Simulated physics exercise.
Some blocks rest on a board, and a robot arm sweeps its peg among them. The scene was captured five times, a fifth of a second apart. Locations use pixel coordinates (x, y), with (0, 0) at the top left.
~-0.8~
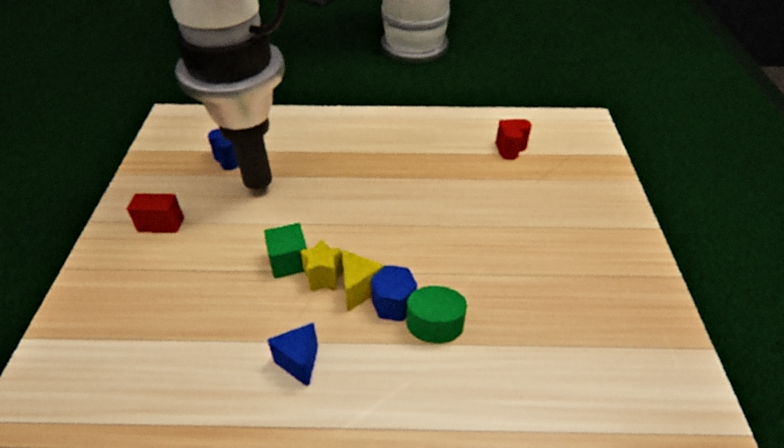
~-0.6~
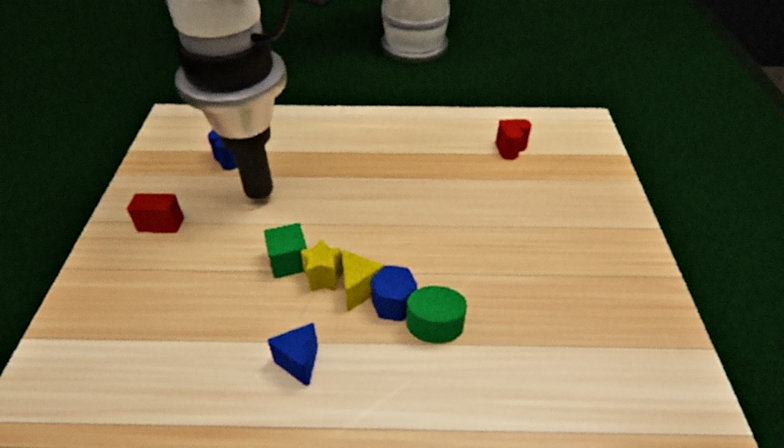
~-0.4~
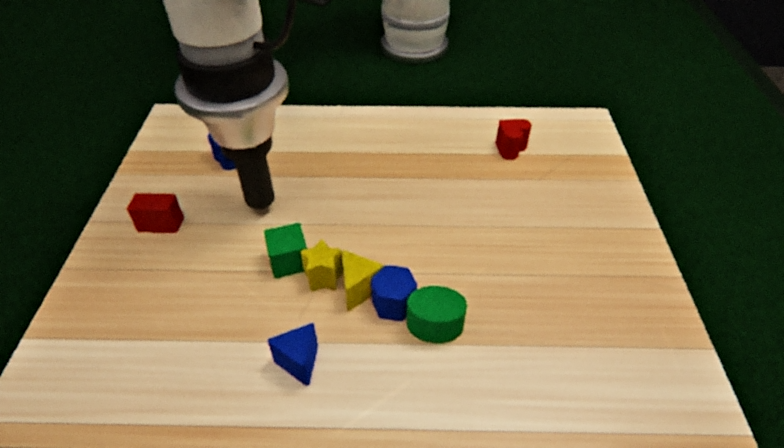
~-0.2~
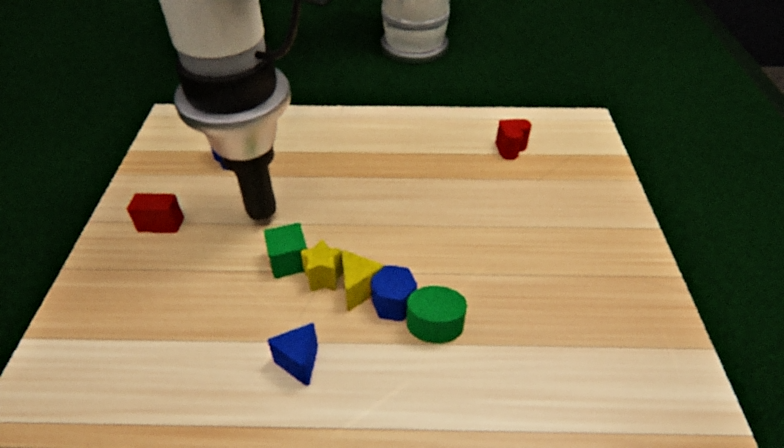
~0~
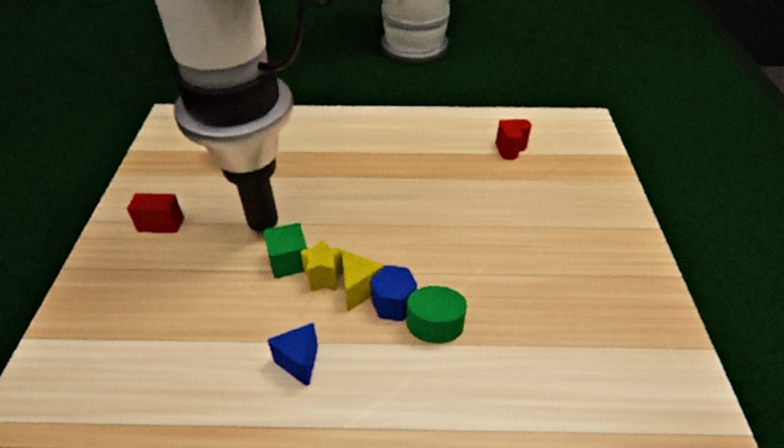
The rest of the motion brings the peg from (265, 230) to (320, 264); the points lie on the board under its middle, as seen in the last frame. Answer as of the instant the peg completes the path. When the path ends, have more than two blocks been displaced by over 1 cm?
Final answer: No.
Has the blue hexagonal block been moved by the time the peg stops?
The answer is no.
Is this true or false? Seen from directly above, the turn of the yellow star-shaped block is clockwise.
It is false.
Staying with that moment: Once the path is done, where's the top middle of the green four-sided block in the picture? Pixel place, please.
The green four-sided block ends near (291, 264).
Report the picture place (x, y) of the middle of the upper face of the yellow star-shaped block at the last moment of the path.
Top centre: (328, 274).
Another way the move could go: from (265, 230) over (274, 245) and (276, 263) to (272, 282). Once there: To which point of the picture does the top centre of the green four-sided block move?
In the picture, it is at (297, 272).
What follows on the original path. Halfway along, peg at (291, 238); green four-sided block at (292, 250), turned 20° clockwise; yellow star-shaped block at (324, 264), turned 40° anticlockwise.
At the end, peg at (319, 255); green four-sided block at (291, 264), turned 40° clockwise; yellow star-shaped block at (328, 274), turned 40° anticlockwise; yellow triangle at (362, 268); blue hexagonal block still.
